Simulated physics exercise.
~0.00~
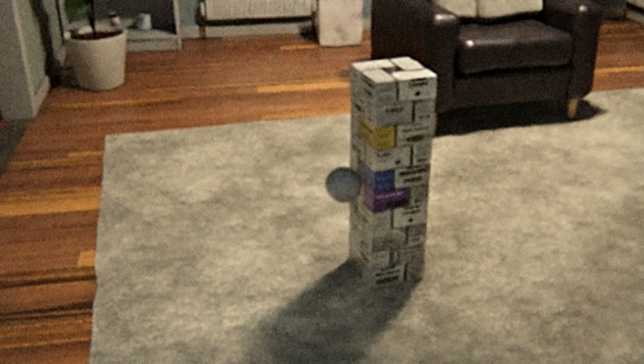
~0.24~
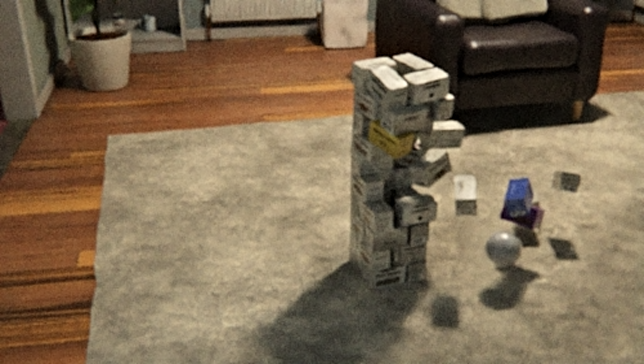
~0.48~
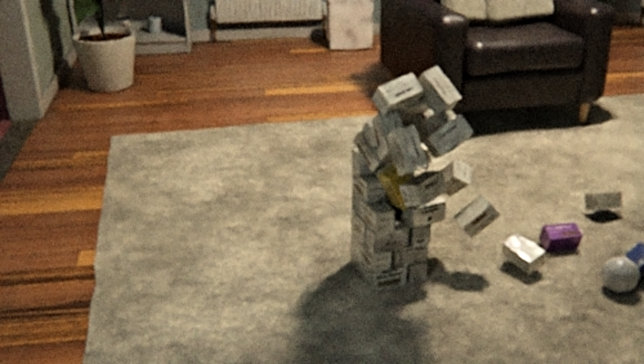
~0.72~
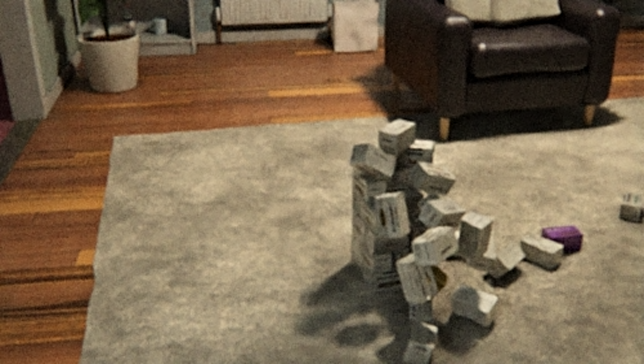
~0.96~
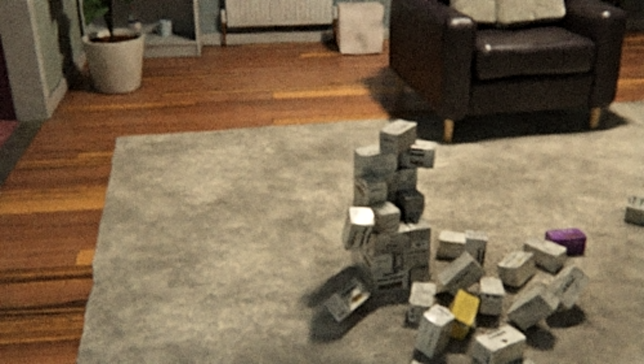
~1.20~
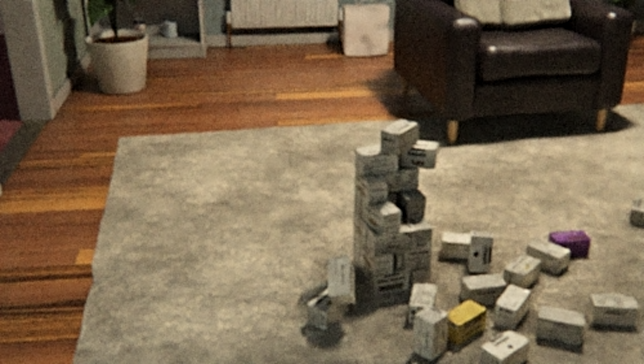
In a living room, a ball strikes a tall tower of pale packets on a rug, knocking blue and purple ones out to the right; the upper part leans and collapses, leaving a ragged partial stack standing beside scattered packets, the yellow one among them.
